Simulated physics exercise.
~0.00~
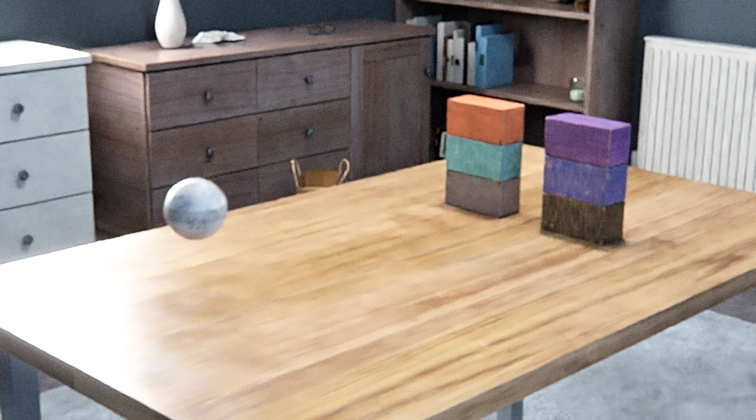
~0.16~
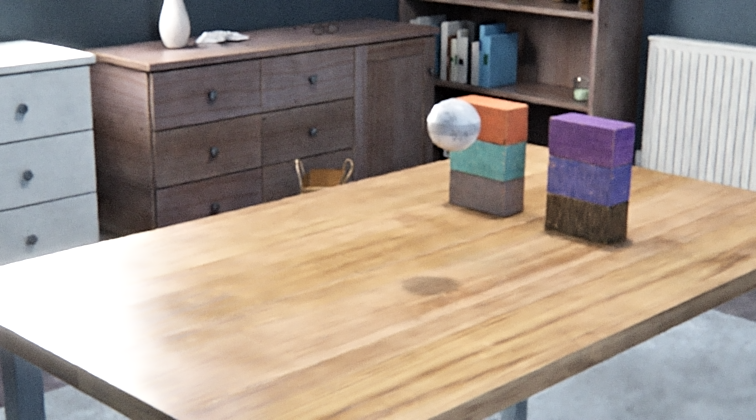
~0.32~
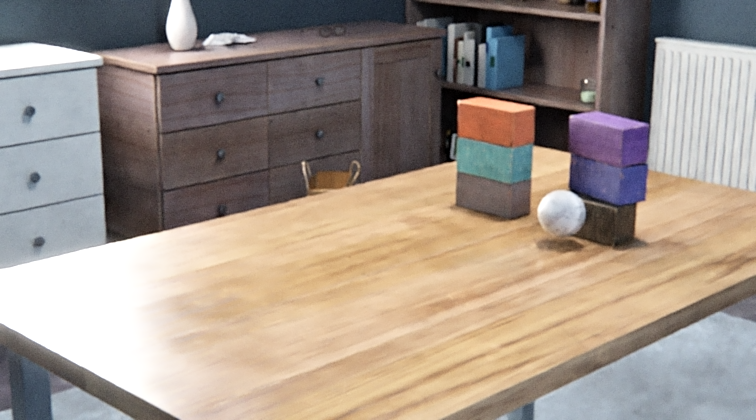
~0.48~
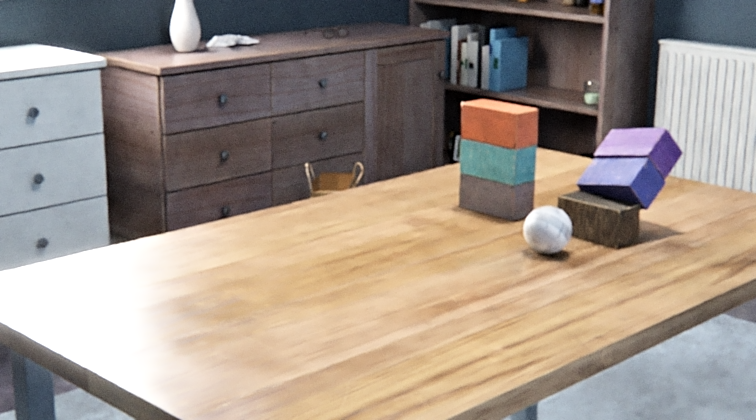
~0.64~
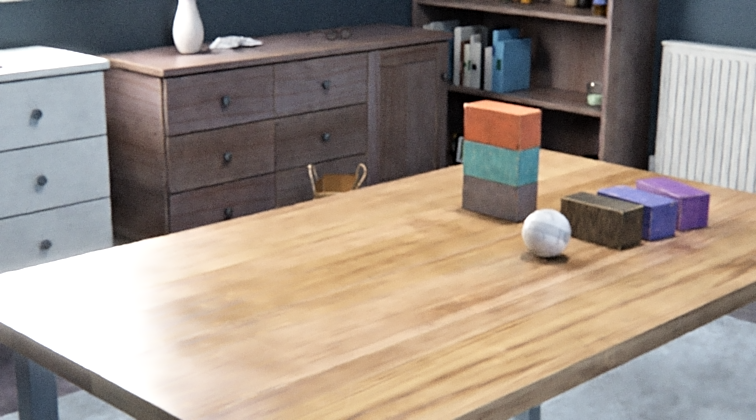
On a wooden table, a flying white ball hits a stack, toppling purple and blue blocks.
